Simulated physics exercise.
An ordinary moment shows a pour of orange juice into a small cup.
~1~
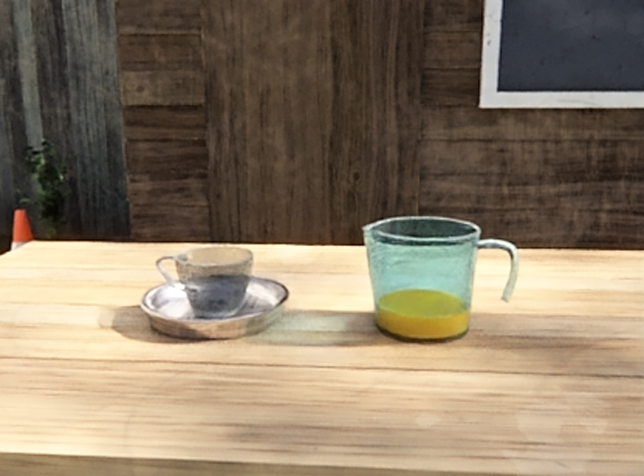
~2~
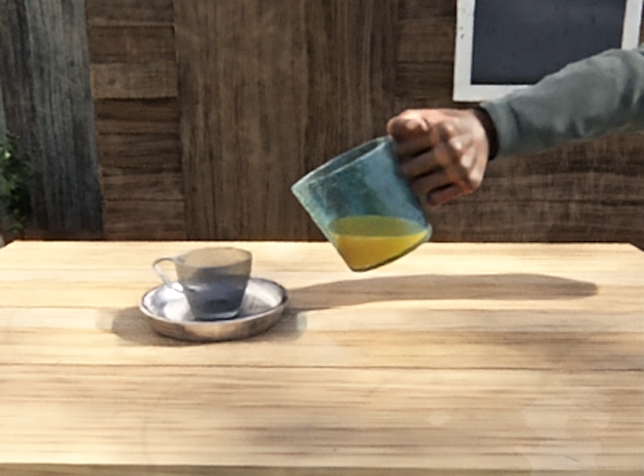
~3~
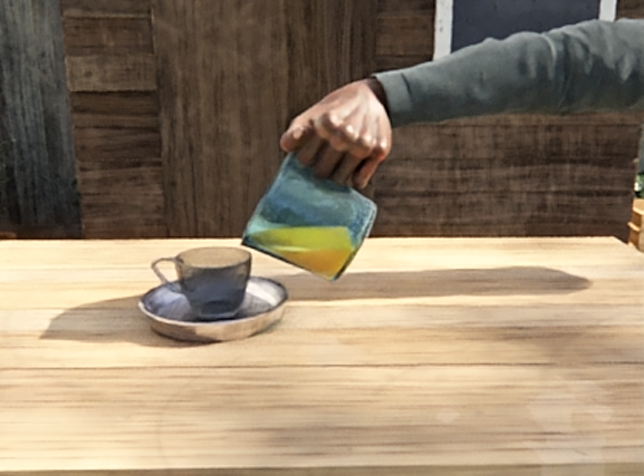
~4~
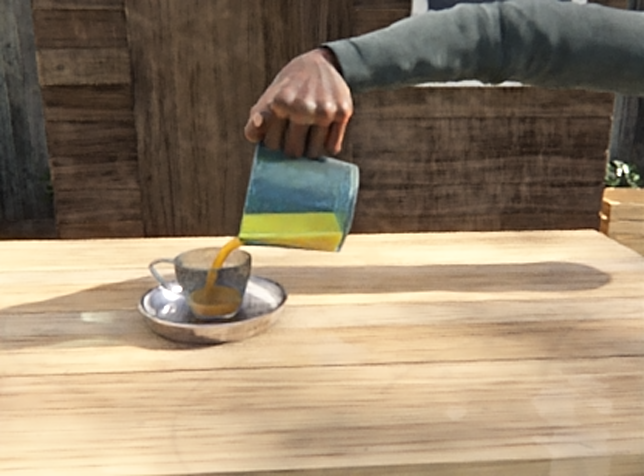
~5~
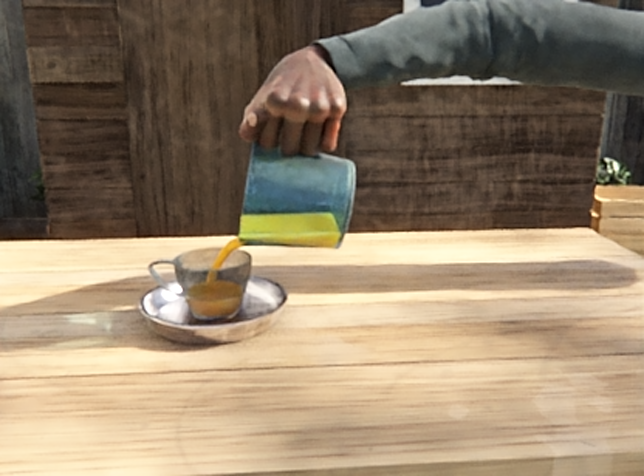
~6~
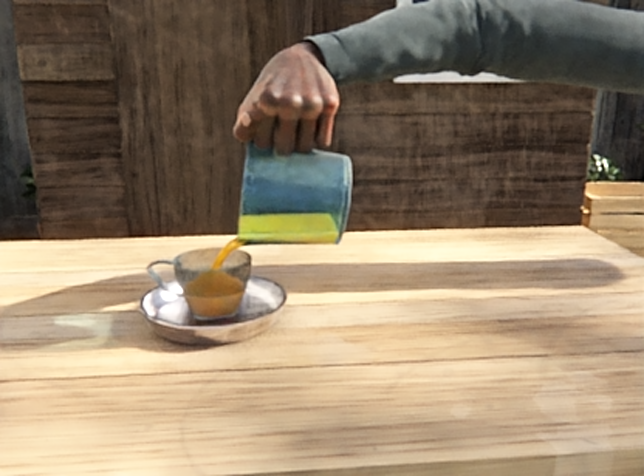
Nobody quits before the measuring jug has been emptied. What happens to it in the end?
Result: Cup only.
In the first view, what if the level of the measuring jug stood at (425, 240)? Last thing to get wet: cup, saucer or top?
Outcome: Overflow to the top.
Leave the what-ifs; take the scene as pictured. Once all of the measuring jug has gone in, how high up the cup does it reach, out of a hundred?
70 in a hundred.
Soon after, the cup is about two thirds full; the saucer is dry.
In the end, the cup is about three quarters full; the saucer is dry.
